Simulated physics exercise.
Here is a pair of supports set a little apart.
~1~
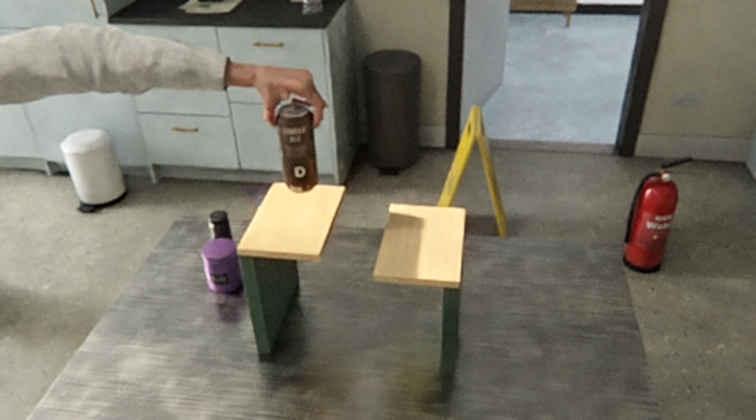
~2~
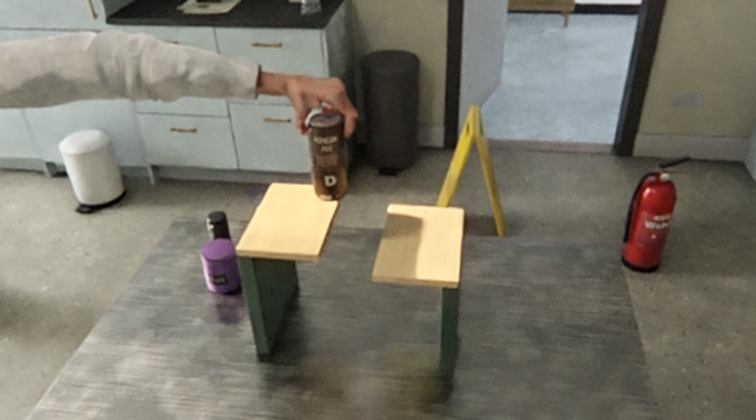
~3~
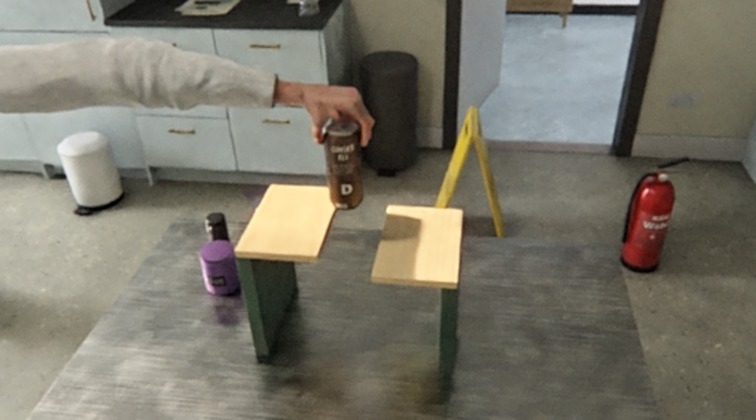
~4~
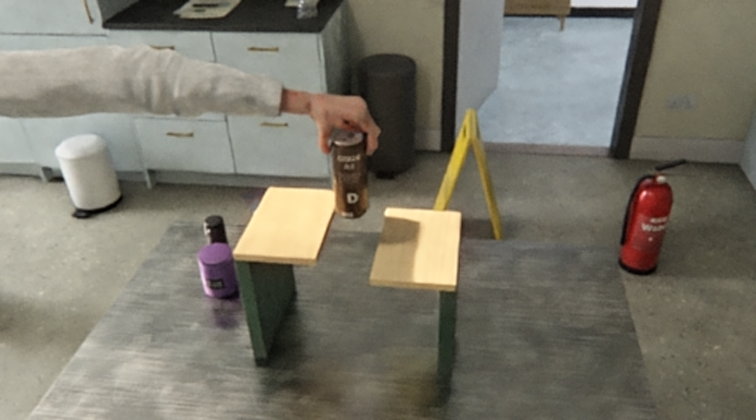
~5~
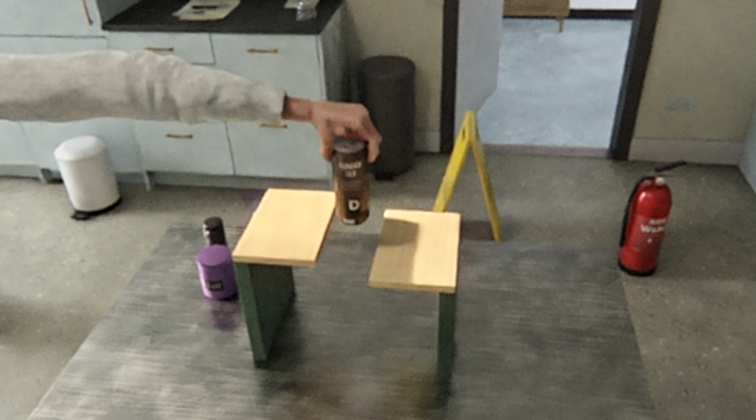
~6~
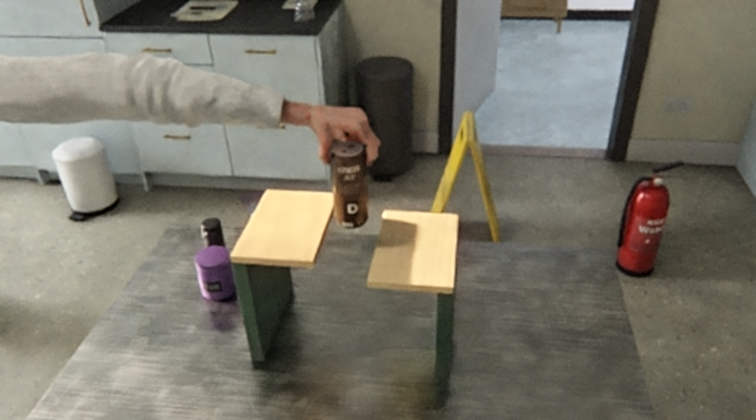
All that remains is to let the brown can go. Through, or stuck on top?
Here the can drops through.
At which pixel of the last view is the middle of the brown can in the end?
At about (357, 301).
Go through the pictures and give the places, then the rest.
The first picture shows on its way; brown can (298, 150); black shaker (222, 234).
The second picture shows on its way; brown can (328, 158); black shaker (220, 234).
The third picture shows on its way; brown can (344, 167); black shaker (219, 236).
The fourth picture shows on its way; brown can (350, 176); black shaker (217, 238).
The fifth picture shows on its way; brown can (352, 183); black shaker (217, 240).
The sixth picture shows held still over the gap; brown can (350, 186); black shaker (215, 241).
Then, 0.20 s later than the last frame, brown can moved about its own width near (351, 208).
Then, 0.30 s later than the last frame, brown can moved well along near (355, 268).
Then, 0.40 s later than the last frame, brown can moved well along near (357, 296).
When it is over, moved from the start, brown can; the other 2 as before. End places, in pixels of the last picture, brown can near (357, 301). The can goes down the gap.
